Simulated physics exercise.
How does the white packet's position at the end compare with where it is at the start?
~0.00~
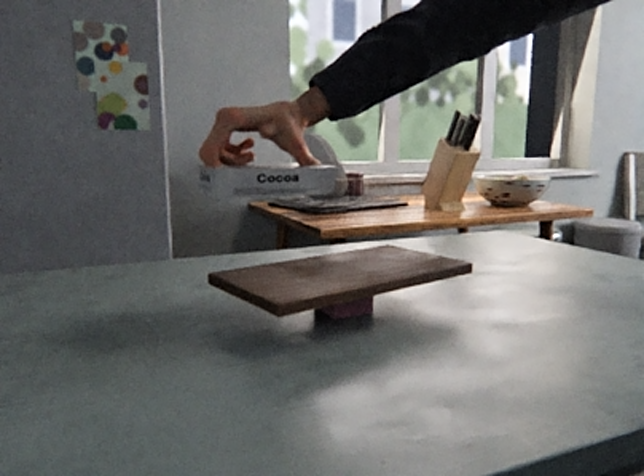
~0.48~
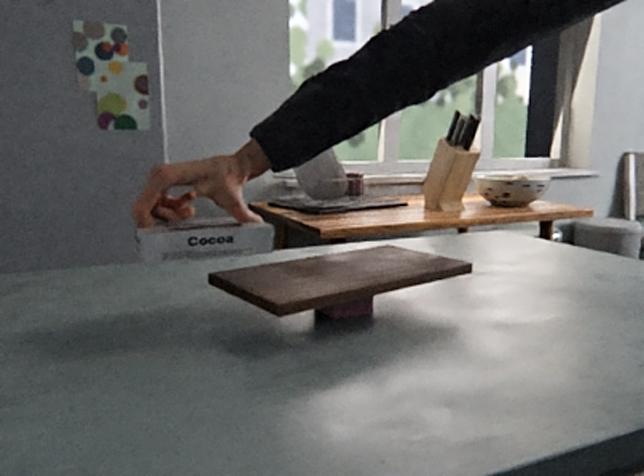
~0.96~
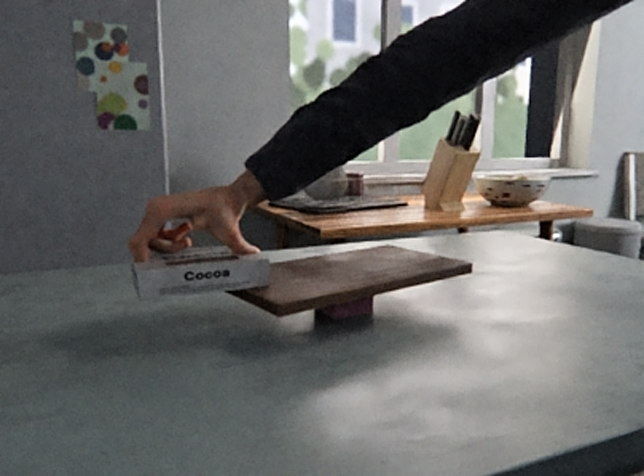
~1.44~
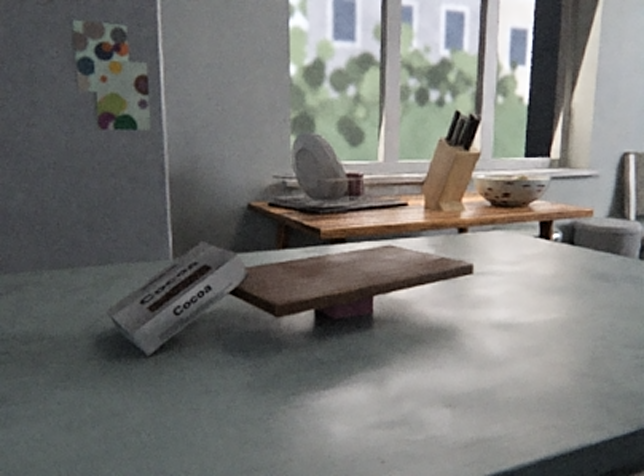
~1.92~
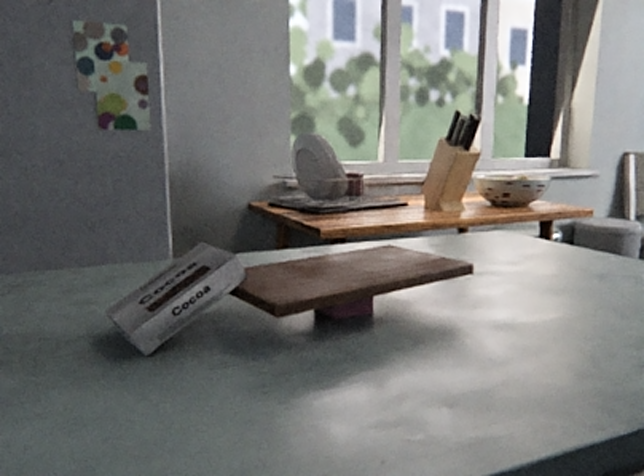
At the start the white packet is held up in the air above the brown board. By the end it is lower and farther left, resting tilted beside the board's left edge.
